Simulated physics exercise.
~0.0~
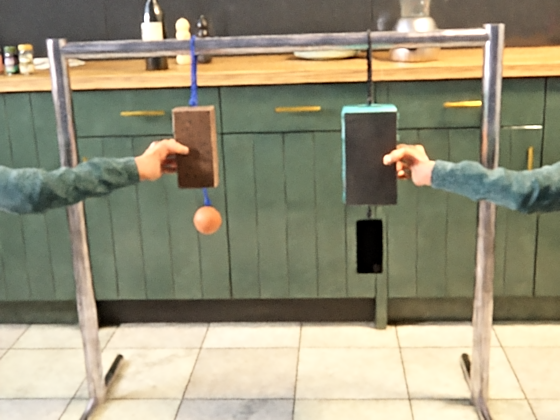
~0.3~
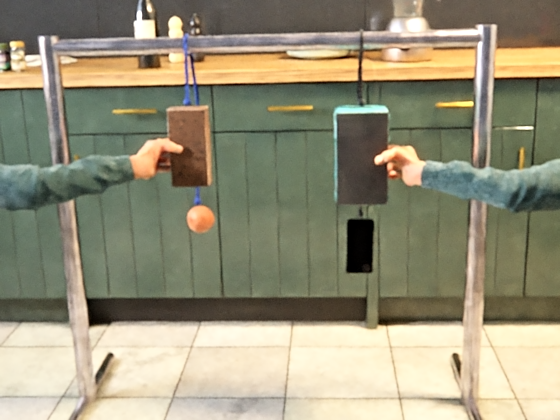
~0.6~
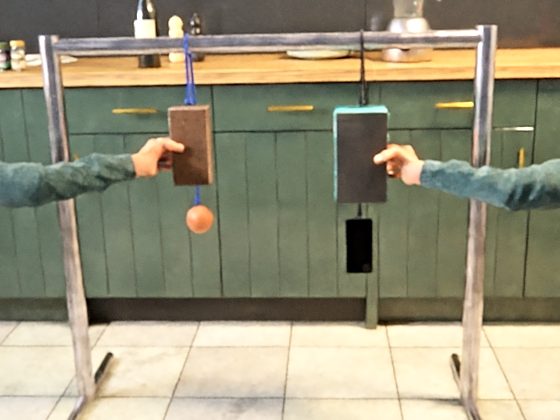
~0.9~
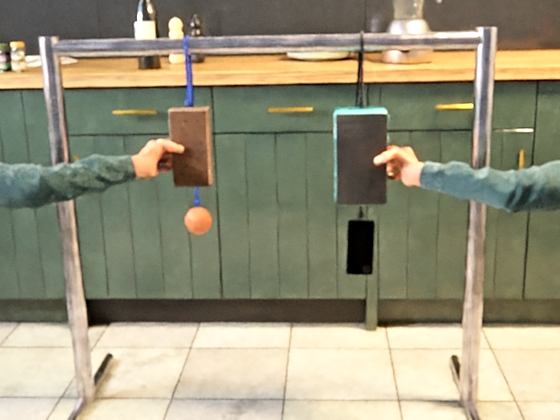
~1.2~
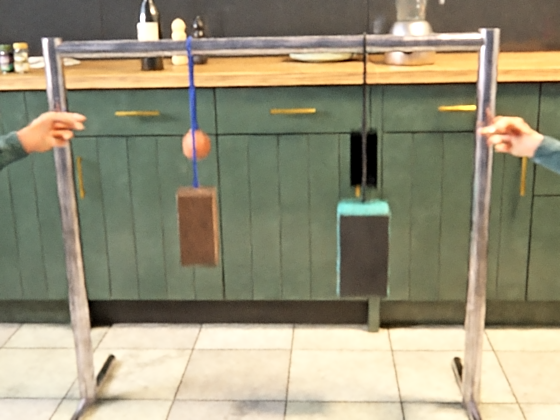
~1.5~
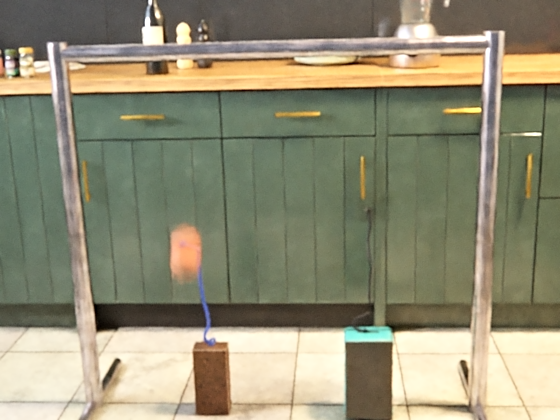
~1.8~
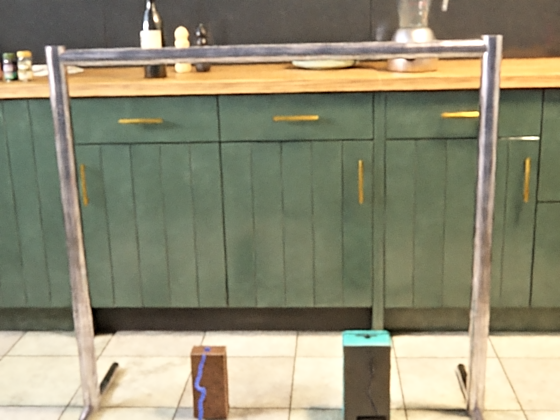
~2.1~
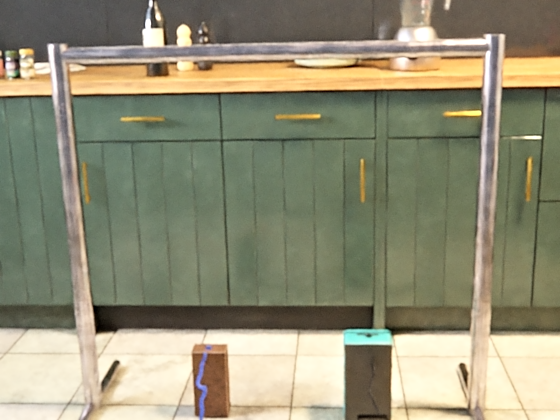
Two hands held a brick and a turquoise-edged case against cords looped over a metal rail, then let go, and both loads dropped to the tiled floor, pulling an orange ball and a dark phone up and over as the cords came off.
